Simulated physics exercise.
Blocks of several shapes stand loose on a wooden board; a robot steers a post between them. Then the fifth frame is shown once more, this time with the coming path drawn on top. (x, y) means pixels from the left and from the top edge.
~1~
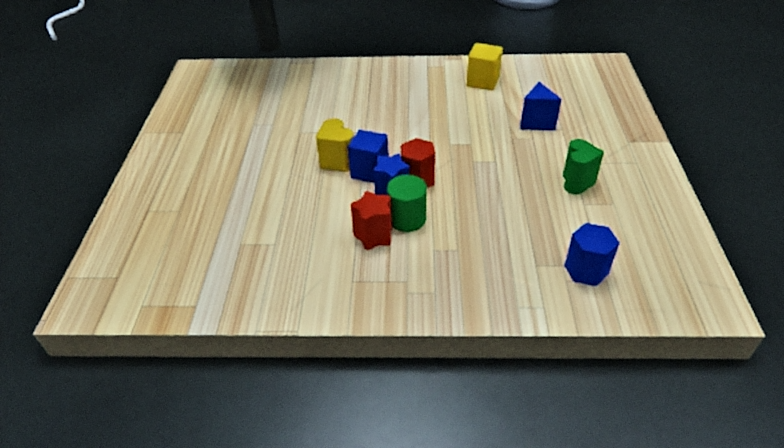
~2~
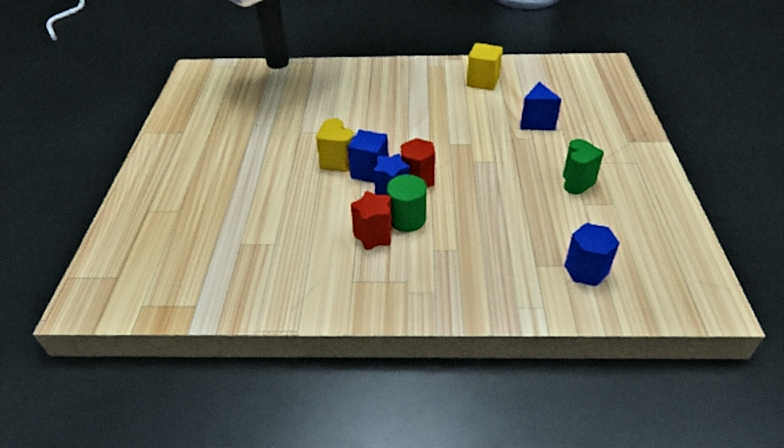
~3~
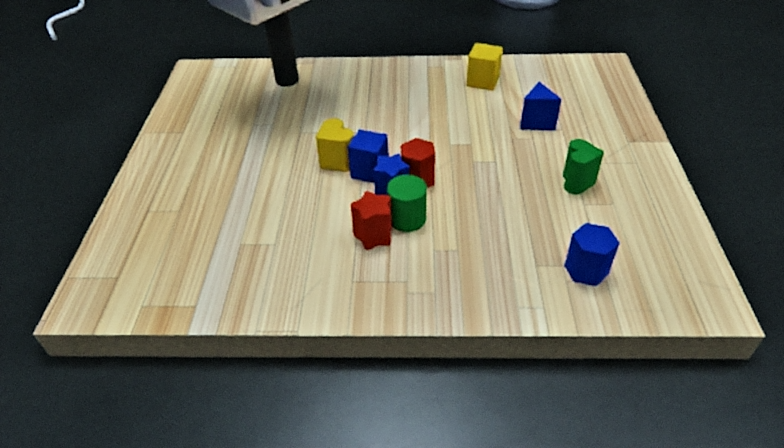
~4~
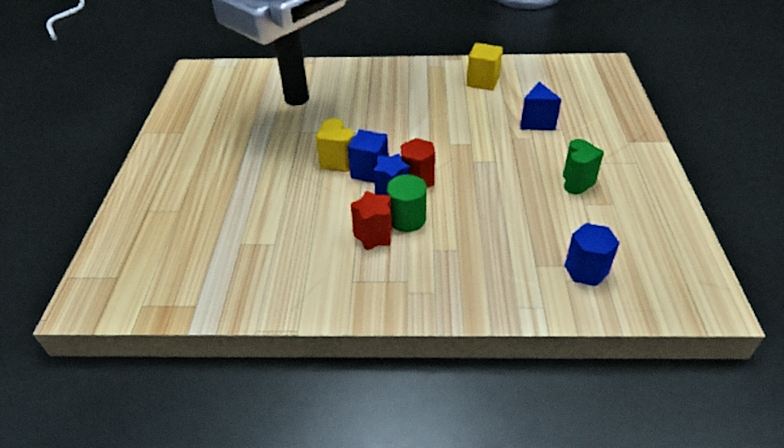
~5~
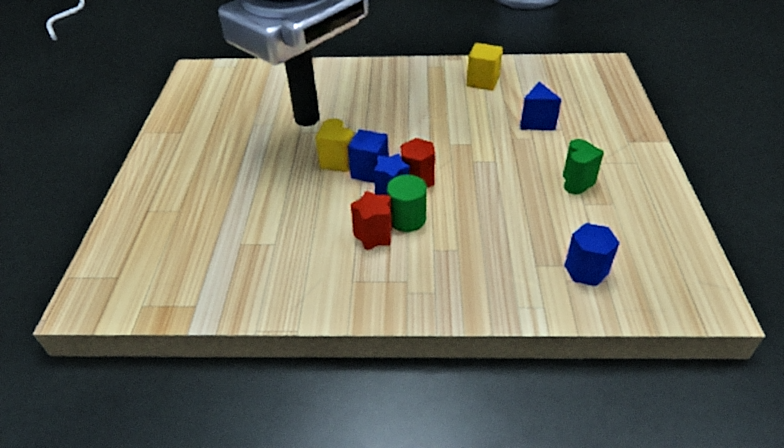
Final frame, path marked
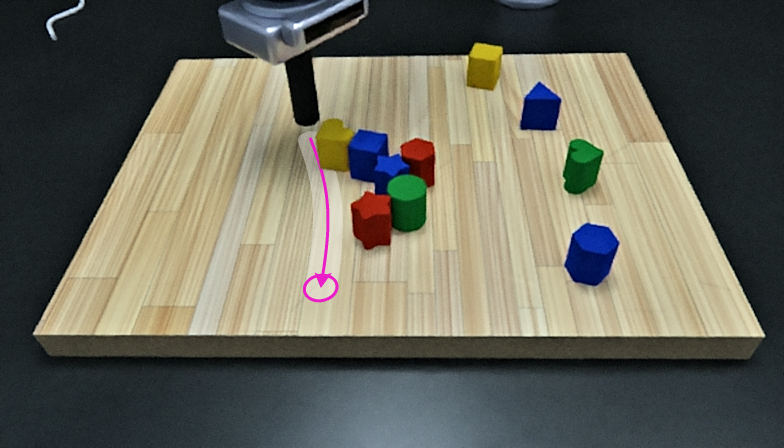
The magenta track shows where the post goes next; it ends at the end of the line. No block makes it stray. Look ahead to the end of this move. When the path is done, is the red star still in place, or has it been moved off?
At the moment the path ends, the red star still stands where it did.
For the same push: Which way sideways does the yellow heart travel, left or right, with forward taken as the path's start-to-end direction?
Out to the left.
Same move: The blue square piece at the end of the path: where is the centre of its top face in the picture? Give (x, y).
Final place: (395, 144).
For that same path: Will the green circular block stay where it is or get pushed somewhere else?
Stays where it is.
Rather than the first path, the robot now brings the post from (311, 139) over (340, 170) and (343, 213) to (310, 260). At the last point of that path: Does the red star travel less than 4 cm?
Final answer: Yes.
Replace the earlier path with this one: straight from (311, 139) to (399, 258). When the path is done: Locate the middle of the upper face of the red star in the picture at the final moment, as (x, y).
My best guess is (377, 249).
The line goes from (311, 139) over (327, 203) to (321, 288).
On the path given first. One third of the way, post at (321, 160); yellow heart at (354, 150), turned 45° anticlockwise; blue square piece at (392, 145), turned 25° anticlockwise; red hexagon at (426, 149).
Two thirds of the way, post at (325, 208); yellow heart at (358, 157), turned 75° anticlockwise; blue square piece at (395, 144), turned 20° anticlockwise; red hexagon at (428, 148).
At the end, post at (317, 268); yellow heart at (358, 157), turned 75° anticlockwise; blue square piece at (395, 144), turned 20° anticlockwise; red star unmoved; green circular block unmoved; red hexagon at (428, 148).
